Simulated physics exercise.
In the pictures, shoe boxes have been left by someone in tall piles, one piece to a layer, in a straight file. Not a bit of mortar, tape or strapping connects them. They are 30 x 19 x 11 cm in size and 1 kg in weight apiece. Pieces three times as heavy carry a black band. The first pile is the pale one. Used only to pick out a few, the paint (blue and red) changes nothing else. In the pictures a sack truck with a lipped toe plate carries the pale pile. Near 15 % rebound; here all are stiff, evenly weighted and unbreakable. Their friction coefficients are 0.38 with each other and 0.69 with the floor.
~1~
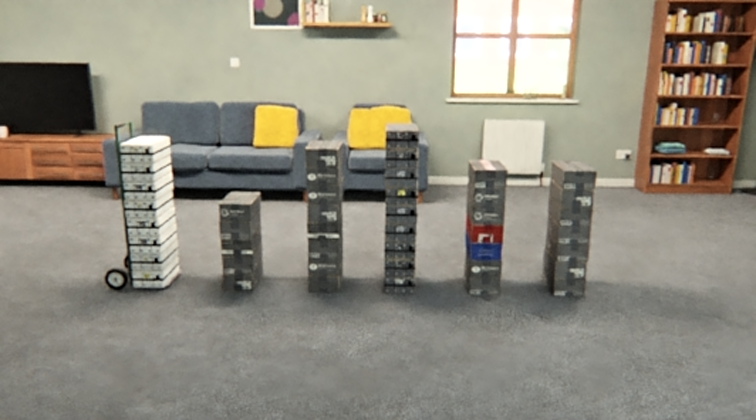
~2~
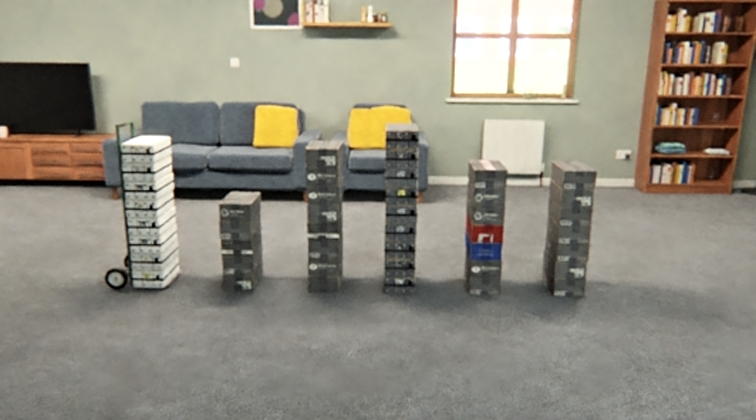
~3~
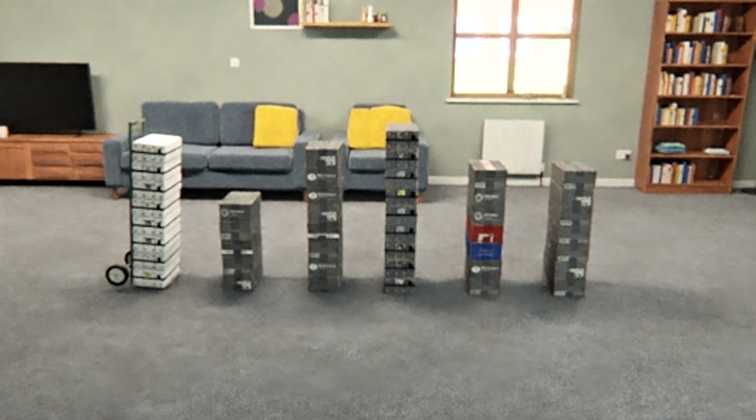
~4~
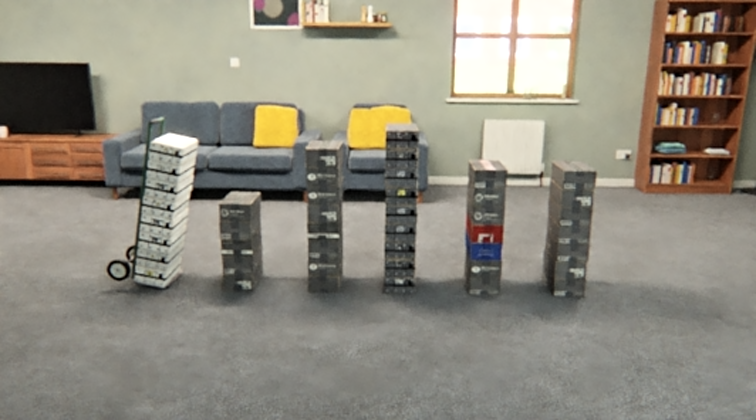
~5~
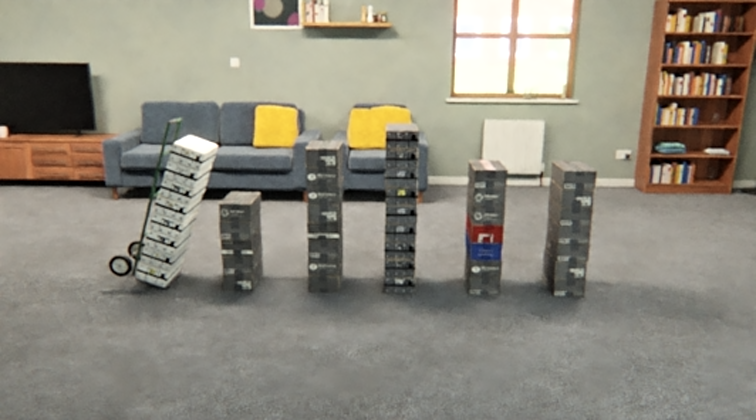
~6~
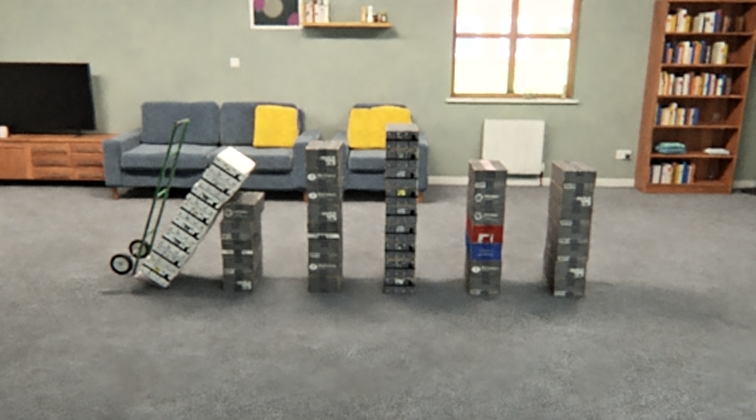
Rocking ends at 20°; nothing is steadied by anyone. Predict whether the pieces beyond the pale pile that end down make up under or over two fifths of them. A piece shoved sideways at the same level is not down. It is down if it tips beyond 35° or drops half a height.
Under.
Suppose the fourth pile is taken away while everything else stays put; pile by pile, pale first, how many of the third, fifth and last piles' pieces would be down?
That gives third 7, fifth 0 and last 0.
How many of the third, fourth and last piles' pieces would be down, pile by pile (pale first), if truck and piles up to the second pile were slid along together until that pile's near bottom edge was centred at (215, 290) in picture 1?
Down per pile: Third 3, fourth 0, last 0.
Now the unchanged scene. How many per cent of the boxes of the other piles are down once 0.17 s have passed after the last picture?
0 %.
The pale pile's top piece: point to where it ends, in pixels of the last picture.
(317, 224).
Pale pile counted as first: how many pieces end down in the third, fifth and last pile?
For the third pile 2, for the fifth pile 0, for the last pile 0.
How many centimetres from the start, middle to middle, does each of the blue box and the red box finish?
So blue shifts 0 cm, while red shifts 0 cm.
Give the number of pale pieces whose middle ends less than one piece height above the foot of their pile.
I count 3 of the pale pieces.
Then, 0.17 s later than the last frame, 8 of the pale pile down; none of the 36 other boxes down, 5 disturbed.
Then, 0.39 s later than the last frame, 8 of the pale pile down; 2 of the 36 other boxes down.
Then, 0.87 s later than the last frame, 7 of the pale pile down; 6 of the 36 other boxes down.
When it is over, 7 of the pale pile down; 6 of the 36 other boxes down; red box unmoved; blue box unmoved. That is 17 per cent. In pixels of the last frame, middles, red box near (484, 227), blue box near (483, 244).
